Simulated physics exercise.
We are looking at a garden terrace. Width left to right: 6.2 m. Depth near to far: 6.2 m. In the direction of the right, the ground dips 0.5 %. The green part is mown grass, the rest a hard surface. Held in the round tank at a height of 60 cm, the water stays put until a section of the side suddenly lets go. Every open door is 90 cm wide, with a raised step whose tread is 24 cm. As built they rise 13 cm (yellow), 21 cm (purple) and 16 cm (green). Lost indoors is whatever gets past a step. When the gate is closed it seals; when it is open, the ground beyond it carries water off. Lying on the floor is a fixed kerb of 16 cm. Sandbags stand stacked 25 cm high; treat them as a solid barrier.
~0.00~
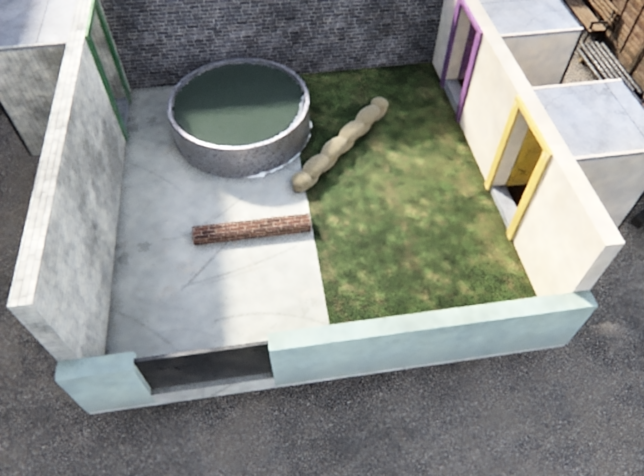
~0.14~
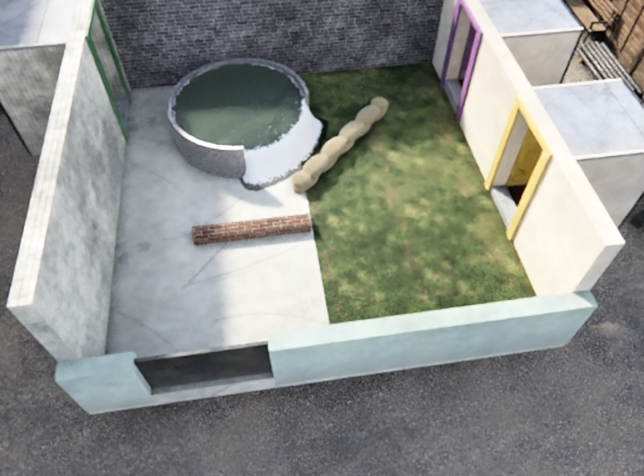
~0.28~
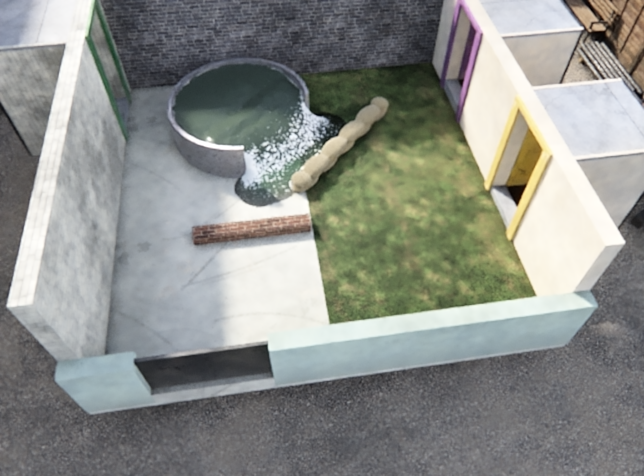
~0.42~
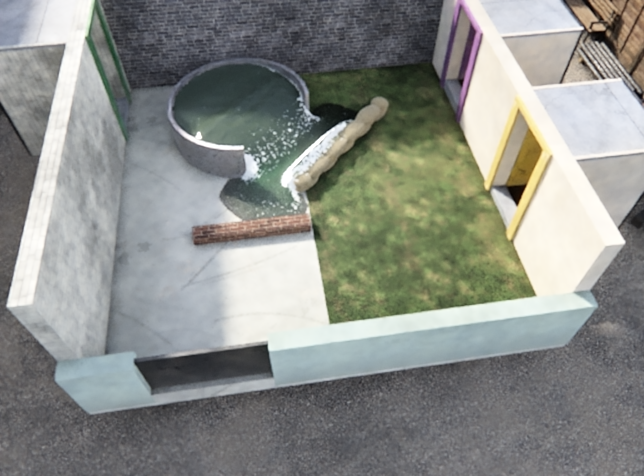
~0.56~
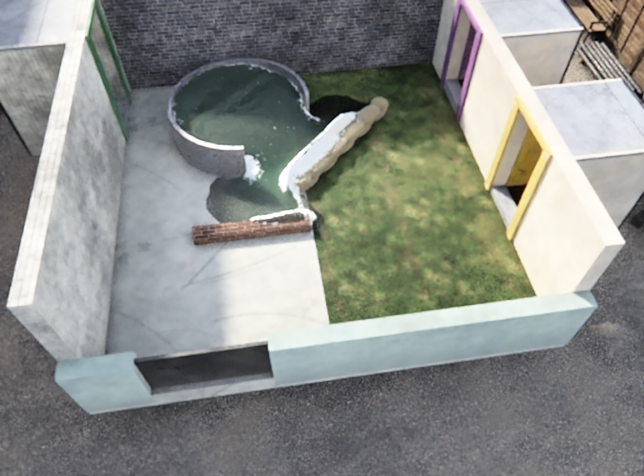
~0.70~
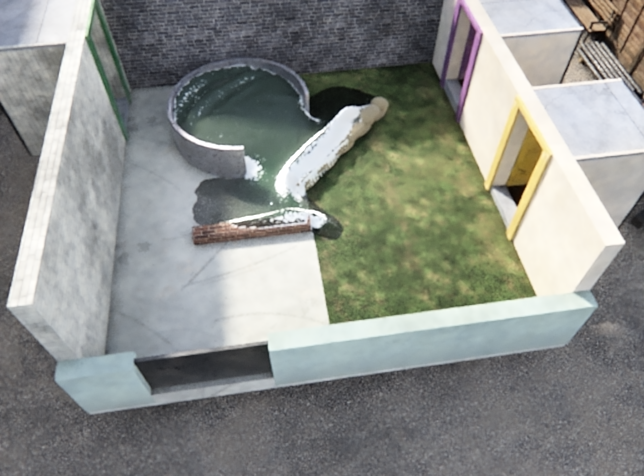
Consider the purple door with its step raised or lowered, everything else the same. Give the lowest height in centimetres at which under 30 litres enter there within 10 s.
7 cm.
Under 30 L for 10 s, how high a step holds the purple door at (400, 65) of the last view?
Roughly 11.0 cm, give or take.
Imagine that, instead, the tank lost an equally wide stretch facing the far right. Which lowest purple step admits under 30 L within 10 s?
Required height: Approx. 24 cm.
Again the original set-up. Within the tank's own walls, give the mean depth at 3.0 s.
The average depth is some 22 cm.
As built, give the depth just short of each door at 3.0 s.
Depths, in cm - yellow: 0, purple: 7, green: 1.
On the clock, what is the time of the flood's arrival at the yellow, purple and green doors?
Yellow at 3.2 s, purple at 2.8 s, green at 3.2 s.
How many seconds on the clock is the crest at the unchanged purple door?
Peak time: About 3.8 s.
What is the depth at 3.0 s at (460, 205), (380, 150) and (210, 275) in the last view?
Approx. 4 / 3 / 2 cm.
After 1.4 s water covers 30 % of the floor, deepest (46 cm) near (300, 165); it has not reached the purple door.
After 3.0 s water covers 80 % of the floor, deepest (25 cm) near (422, 65); 7 cm at the purple door, 0 litres in over its 21 cm step.
After 10.0 s water covers 95 % of the floor, deepest (10 cm) near (459, 335); 8 cm at the purple door, 0 litres in over its 21 cm step.
At the purple door as built, the water arrived by 2.9 s and peaked near 11 cm at 3.8 s.
With a step of 5.5 cm, 54 litres would have come in within the 10 s; with 7.5 cm, 23 litres. So under 30 litres takes about 7 cm.
